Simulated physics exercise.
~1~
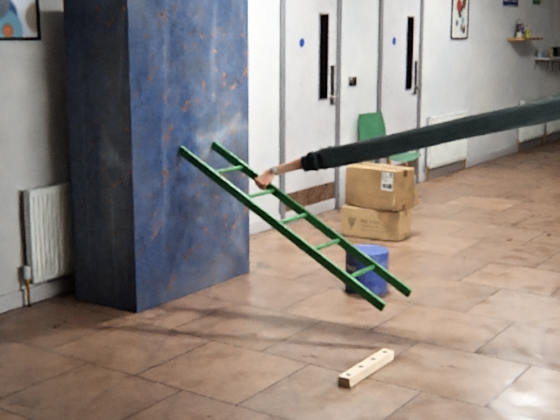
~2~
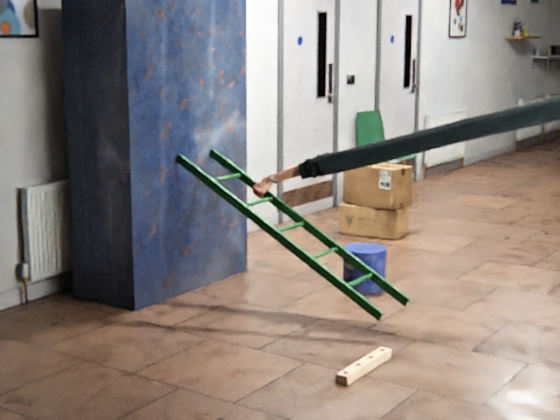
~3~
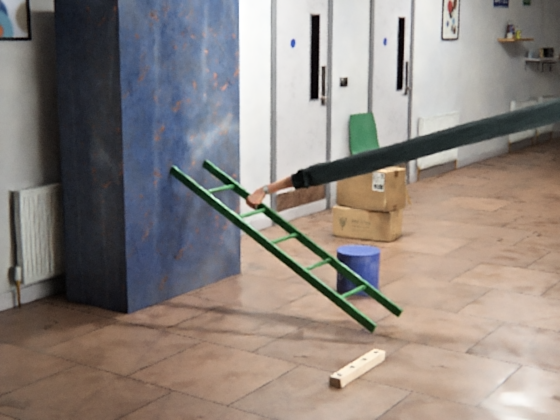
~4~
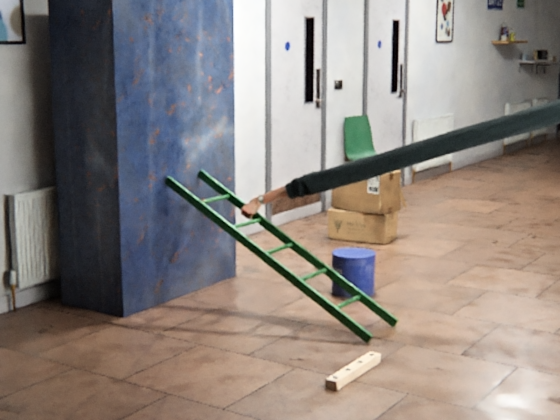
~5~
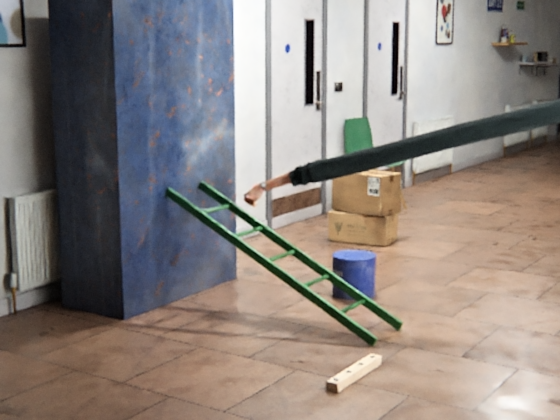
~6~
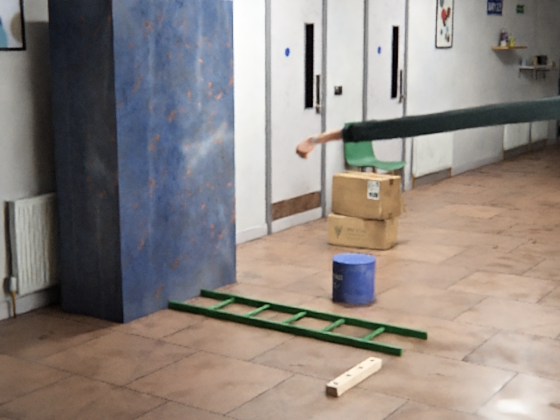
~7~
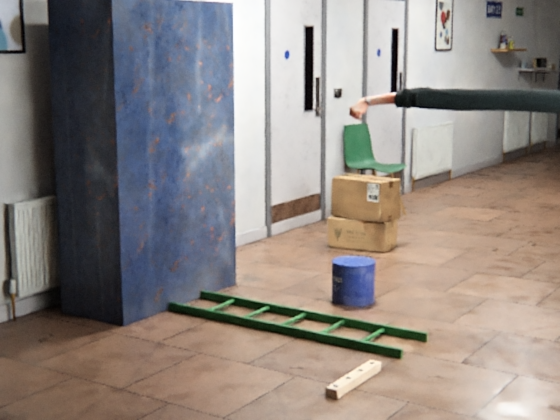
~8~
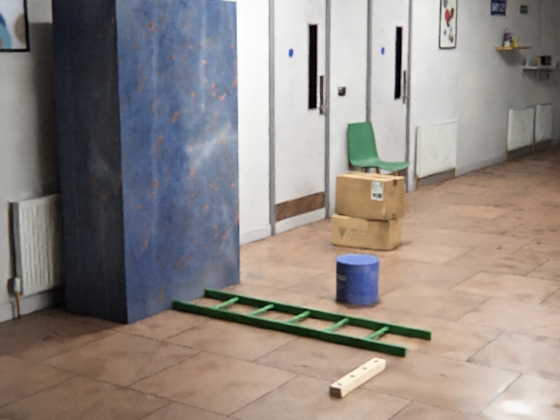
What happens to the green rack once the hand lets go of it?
It does not stay leaning against the blue pillar. Its feet slip and it slides down to lie flat on the floor.
